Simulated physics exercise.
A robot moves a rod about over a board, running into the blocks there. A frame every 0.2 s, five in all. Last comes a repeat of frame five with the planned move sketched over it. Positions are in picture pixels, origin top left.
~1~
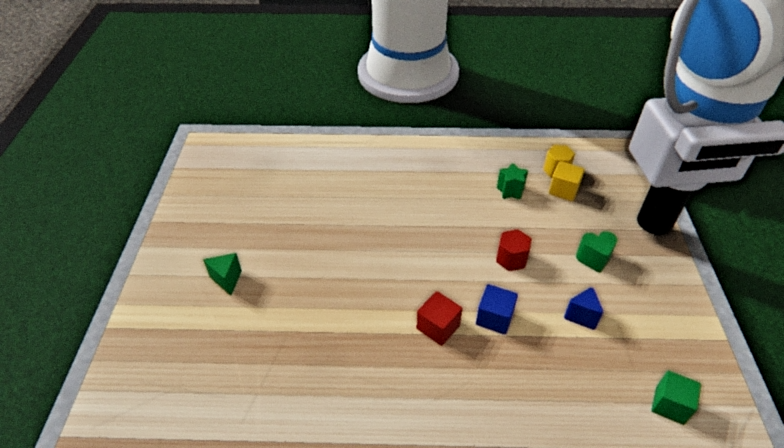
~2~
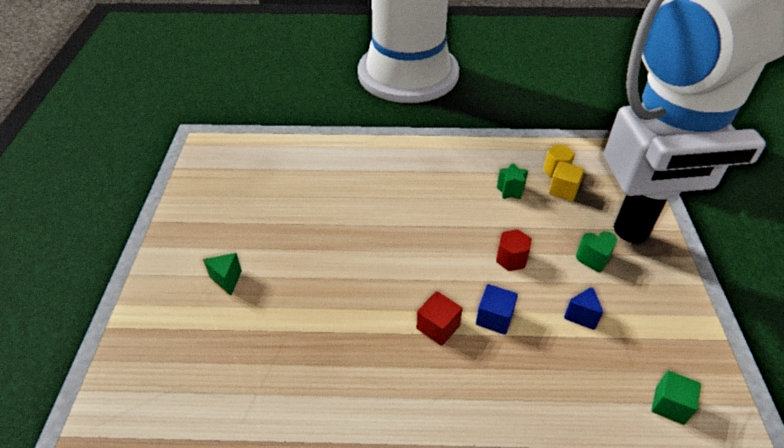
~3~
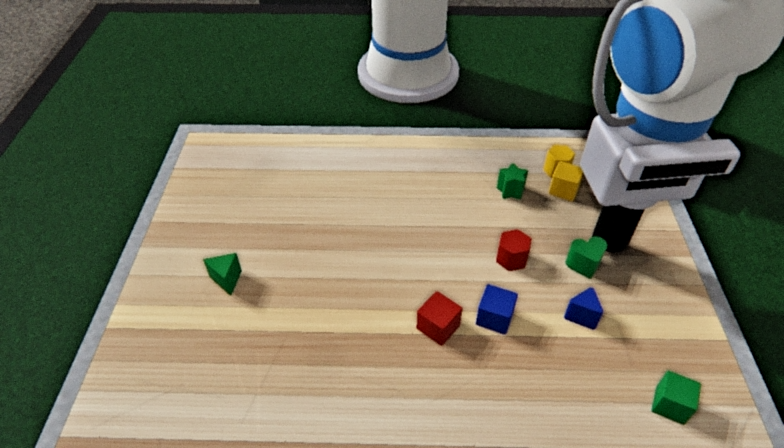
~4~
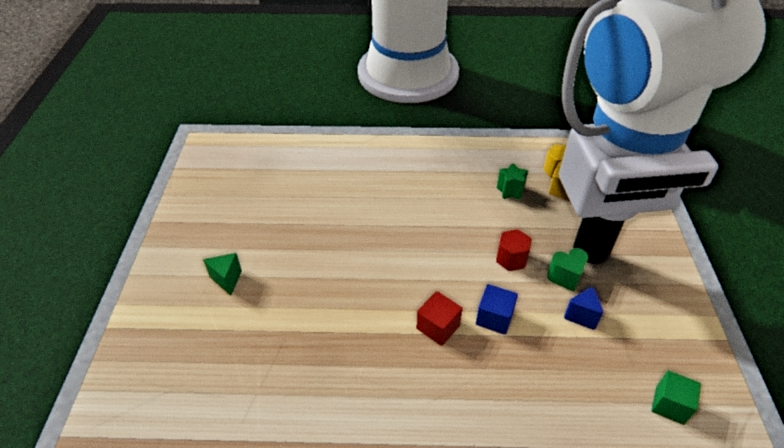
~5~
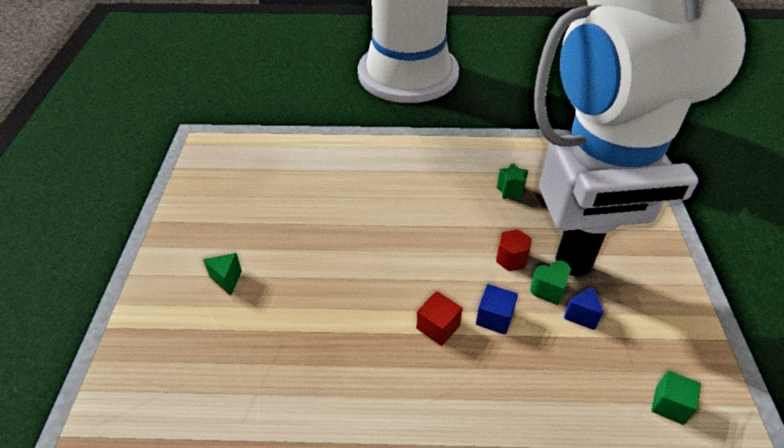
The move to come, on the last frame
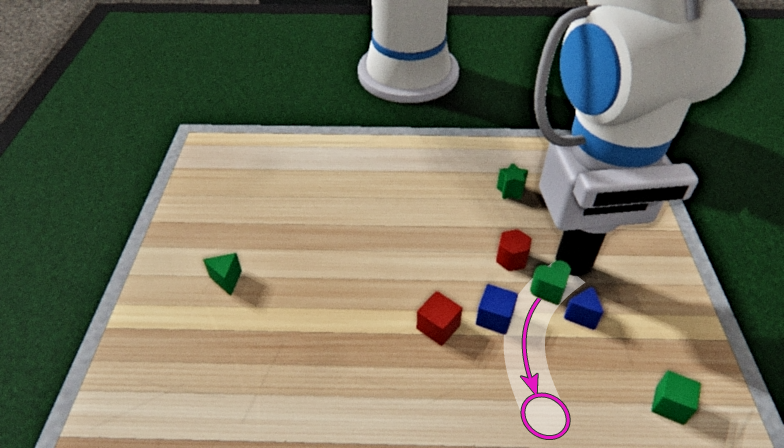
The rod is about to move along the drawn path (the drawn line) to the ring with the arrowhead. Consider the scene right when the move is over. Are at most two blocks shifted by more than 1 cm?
I expect so.
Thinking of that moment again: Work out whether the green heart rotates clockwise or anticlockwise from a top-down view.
It swings round clockwise.
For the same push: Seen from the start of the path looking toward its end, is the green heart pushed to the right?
Final answer: Yes.
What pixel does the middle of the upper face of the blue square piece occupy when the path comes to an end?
The middle of its top is at (478, 319).
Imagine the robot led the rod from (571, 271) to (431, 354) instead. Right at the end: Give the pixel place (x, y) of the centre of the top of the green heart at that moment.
I think it will end close to (514, 332).
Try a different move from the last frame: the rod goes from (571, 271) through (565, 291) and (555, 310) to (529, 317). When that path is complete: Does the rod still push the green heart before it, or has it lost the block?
Prediction: Still leading.
The drawn path runs from (571, 271) through (536, 304) and (525, 354) to (545, 416).
The first path, step by step. One third of the way, rod at (537, 297); blue square piece at (483, 314), turned 55° clockwise; green heart at (521, 314), turned 20° anticlockwise.
Two thirds of the way, rod at (527, 346); blue square piece at (478, 319), turned 85° clockwise; green heart at (502, 363).
At the end, rod at (549, 408); blue square piece at (478, 319), turned 85° clockwise; green heart at (498, 379), turned 60° clockwise; blue triangle not moved.
